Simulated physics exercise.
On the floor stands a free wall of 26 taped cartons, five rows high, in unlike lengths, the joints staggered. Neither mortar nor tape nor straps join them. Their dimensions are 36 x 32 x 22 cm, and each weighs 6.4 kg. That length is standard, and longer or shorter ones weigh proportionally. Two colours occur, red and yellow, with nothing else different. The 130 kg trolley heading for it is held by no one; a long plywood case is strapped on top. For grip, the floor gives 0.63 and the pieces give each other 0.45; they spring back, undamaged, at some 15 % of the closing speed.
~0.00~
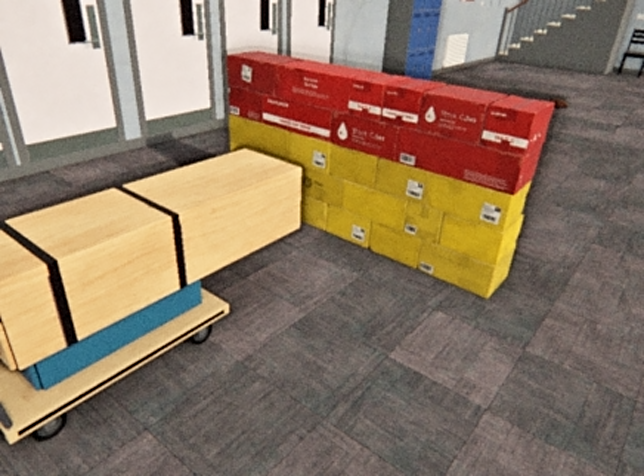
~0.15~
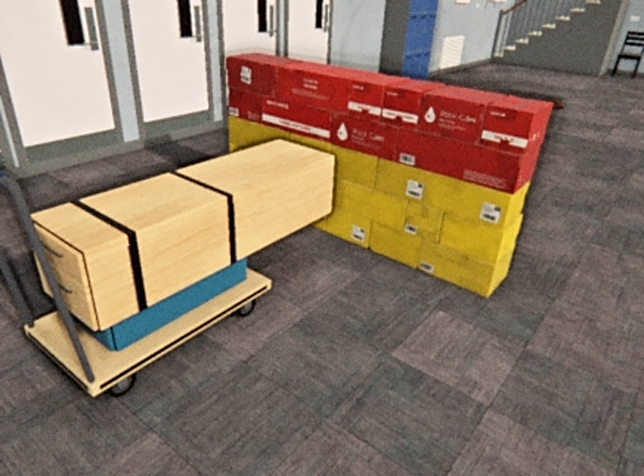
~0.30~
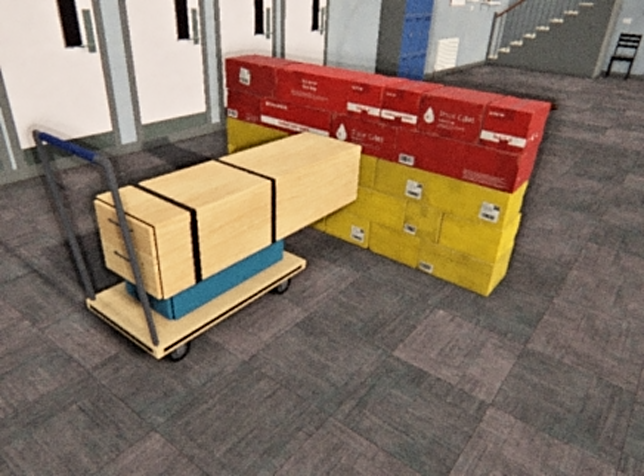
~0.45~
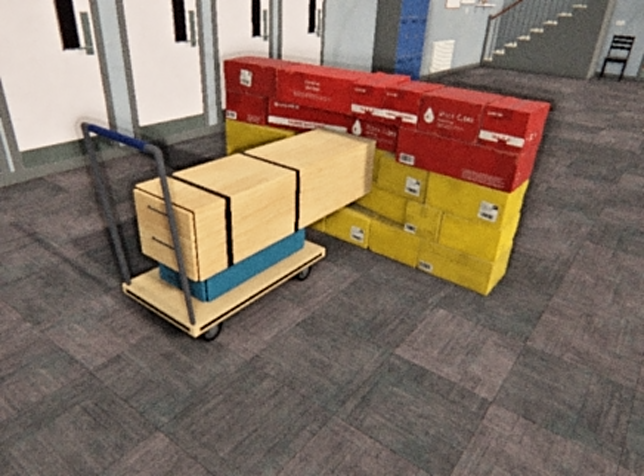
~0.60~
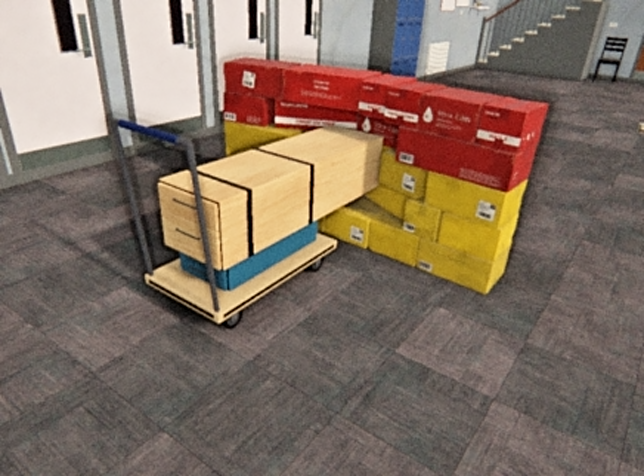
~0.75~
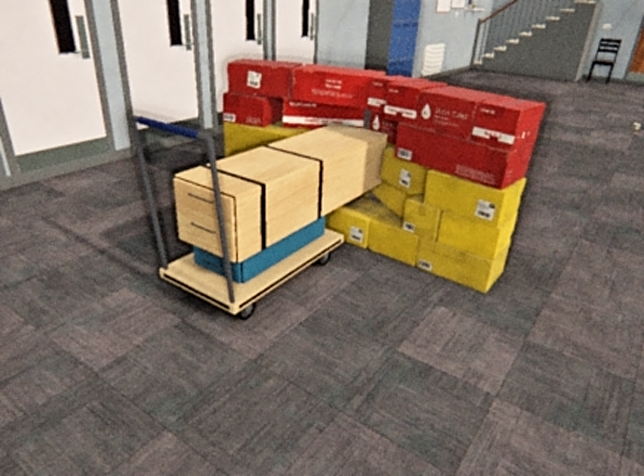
In a carpeted hallway, an unattended trolley carrying a strapped wooden cabinet rolls into a red and yellow carton wall, pushing cartons aside.
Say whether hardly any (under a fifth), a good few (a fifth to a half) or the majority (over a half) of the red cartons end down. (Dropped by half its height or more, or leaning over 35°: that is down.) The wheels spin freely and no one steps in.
The majority of them end down.
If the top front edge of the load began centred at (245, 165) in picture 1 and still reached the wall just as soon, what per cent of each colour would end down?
Yellow 30%, red 80%.
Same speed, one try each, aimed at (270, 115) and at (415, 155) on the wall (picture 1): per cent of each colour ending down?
Down by colour - yellow: 30%, then 20%; red: 40%, then 70%.
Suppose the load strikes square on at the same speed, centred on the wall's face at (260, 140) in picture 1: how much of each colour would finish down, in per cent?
Then yellow ends 20 per cent down and red 40 per cent.
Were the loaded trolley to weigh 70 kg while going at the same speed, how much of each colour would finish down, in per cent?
For yellow it's 0, for red it's 0 in a hundred.
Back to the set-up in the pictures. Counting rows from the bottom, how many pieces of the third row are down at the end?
Row tally: 3.
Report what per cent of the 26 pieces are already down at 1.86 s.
55 per cent at that moment.
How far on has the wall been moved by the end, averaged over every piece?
Roughly 50 cm.
After 1.04 s, load 50 cm past the wall's line, still rolling; 1 of the 10 red cartons down (4 of 26 in all colours); top red carton leaning 14°; top yellow carton leaning 53°, 24 cm lower.
After 1.38 s, load 58 cm past the wall's line, still rolling; 9 of the 10 red cartons down (14 of 26 in all colours); top red carton leaning 39°, 17 cm lower; top yellow carton on its side.
After 1.86 s, load 62 cm past the wall's line, stopped; 9 of the 10 red cartons down (14 of 26 in all colours); top red carton on its side; top yellow carton on its side.
At rest (4.4 s), load 62 cm past the wall's line, stopped; 9 of the 10 red cartons down (14 of 26 in all colours); top red carton upside down; top yellow carton on its side. That is 90 per cent. As the last picture would show them, middles, top red carton near (599, 215), top yellow carton near (335, 168).
